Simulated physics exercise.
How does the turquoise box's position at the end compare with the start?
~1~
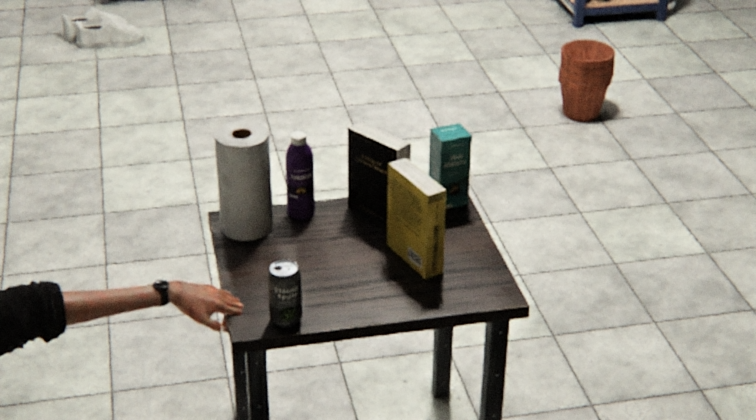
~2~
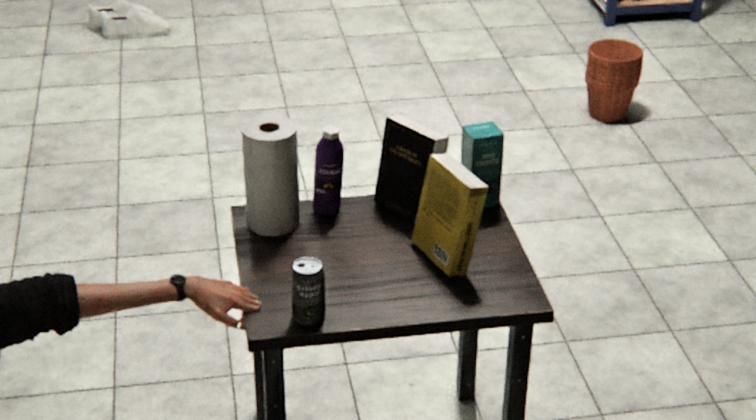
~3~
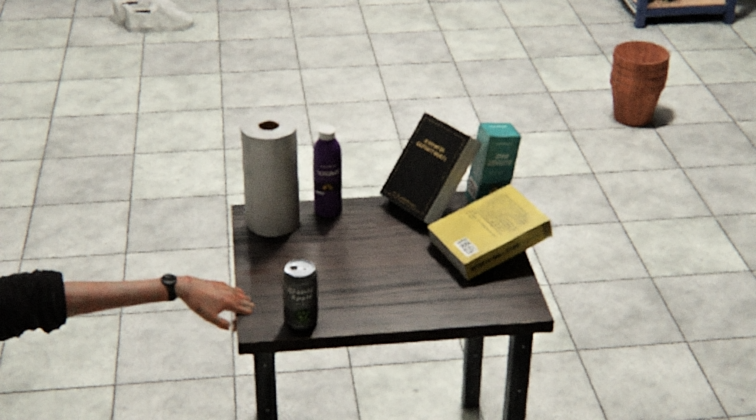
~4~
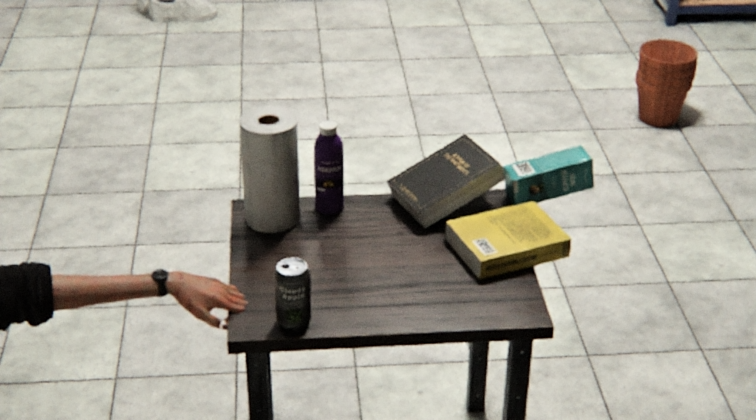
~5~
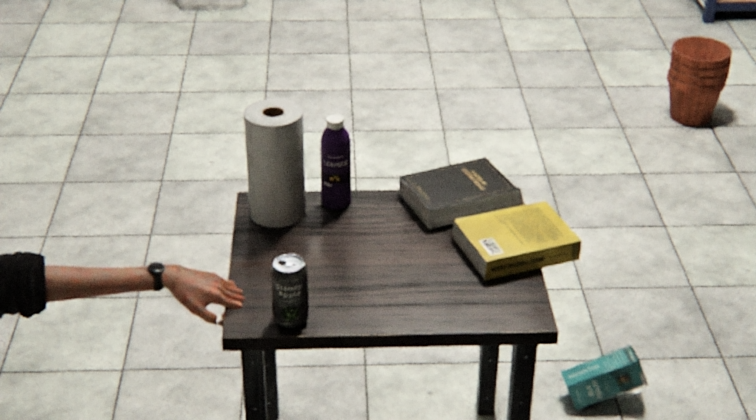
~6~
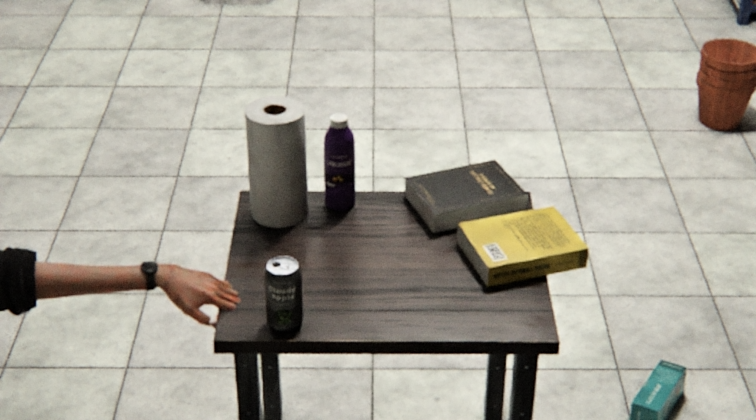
At the start the turquoise box stands upright on the table, and at the end it lies on its side on the tiled floor.
